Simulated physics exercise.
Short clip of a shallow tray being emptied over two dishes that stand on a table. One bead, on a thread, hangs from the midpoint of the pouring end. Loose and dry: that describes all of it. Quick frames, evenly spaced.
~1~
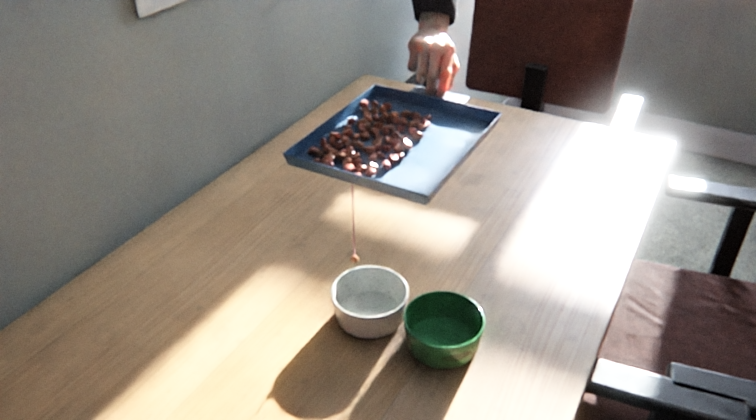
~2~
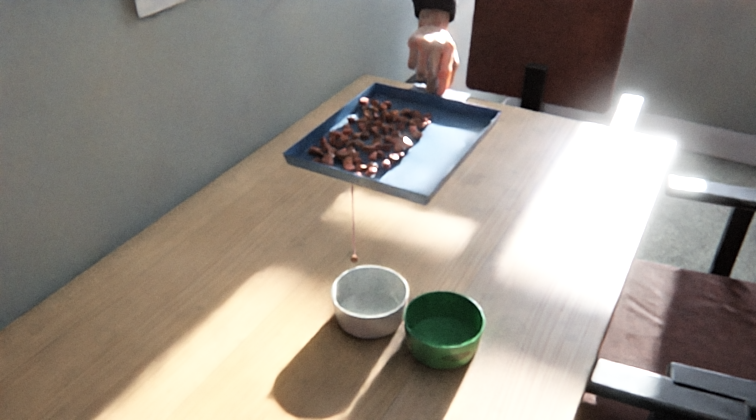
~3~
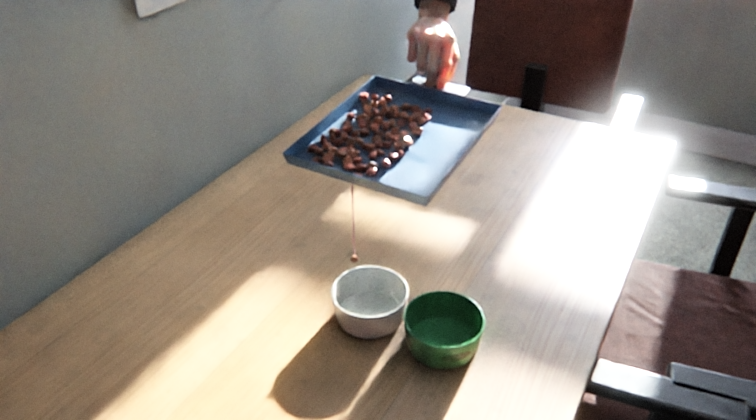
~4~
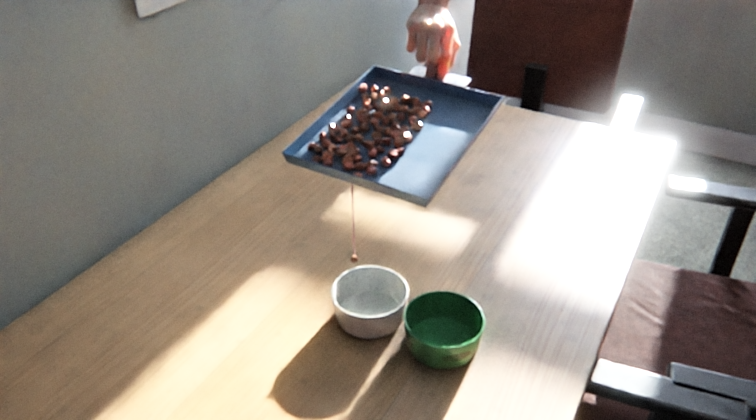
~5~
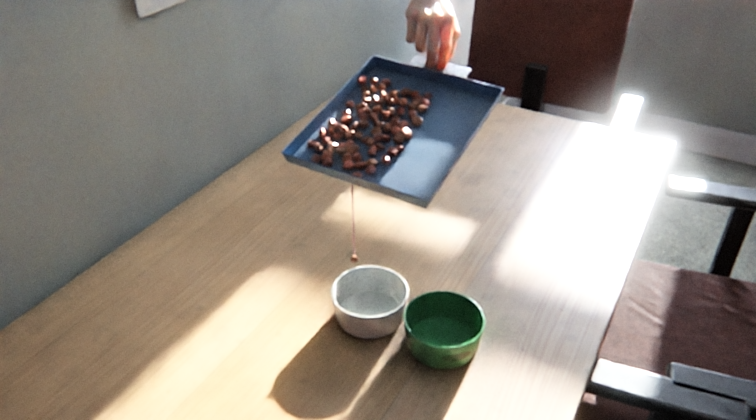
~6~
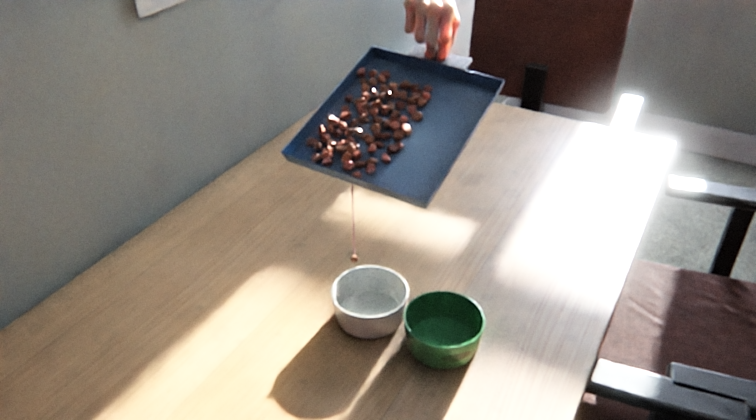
At first, a hand holds a blue tray of reddish-brown pieces nearly level above a white dish and a green dish on a wooden table, a bead hanging on a thread from its near edge. The hand then gradually raises the far end, tilting the tray toward its right corner, while the pieces stay on it.
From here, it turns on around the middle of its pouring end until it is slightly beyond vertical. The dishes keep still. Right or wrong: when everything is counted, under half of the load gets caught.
Wrong.
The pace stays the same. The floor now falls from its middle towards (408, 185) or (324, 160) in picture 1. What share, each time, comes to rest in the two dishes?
60 % and 0 %.
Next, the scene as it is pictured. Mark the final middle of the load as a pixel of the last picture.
I'd put the middle somewhere around (369, 318).
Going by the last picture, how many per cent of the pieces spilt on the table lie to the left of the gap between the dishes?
Some 90 per cent.
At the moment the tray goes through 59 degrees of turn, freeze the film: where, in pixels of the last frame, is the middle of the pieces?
The load is centred about (357, 165).
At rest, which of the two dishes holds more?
Pick: The one placed left.
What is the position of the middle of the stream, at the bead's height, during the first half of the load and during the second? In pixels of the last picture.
At (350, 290) for the first part, then at (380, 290) for the others.
Soon, tray tipped steeply; nearly all on the tray; a stray few in the air.
A while on, tray tipped right over; about two thirds on the tray; a stray few in the right dish; a small part in the left dish; a small part outside both; about a quarter in the air.
Towards the end, tray tipped past a quarter turn; a small part in the right dish; about half in the left dish; about a third outside both.
Finally, tray tipped past a quarter turn; a small part in the right dish; about half in the left dish; about a third outside both.
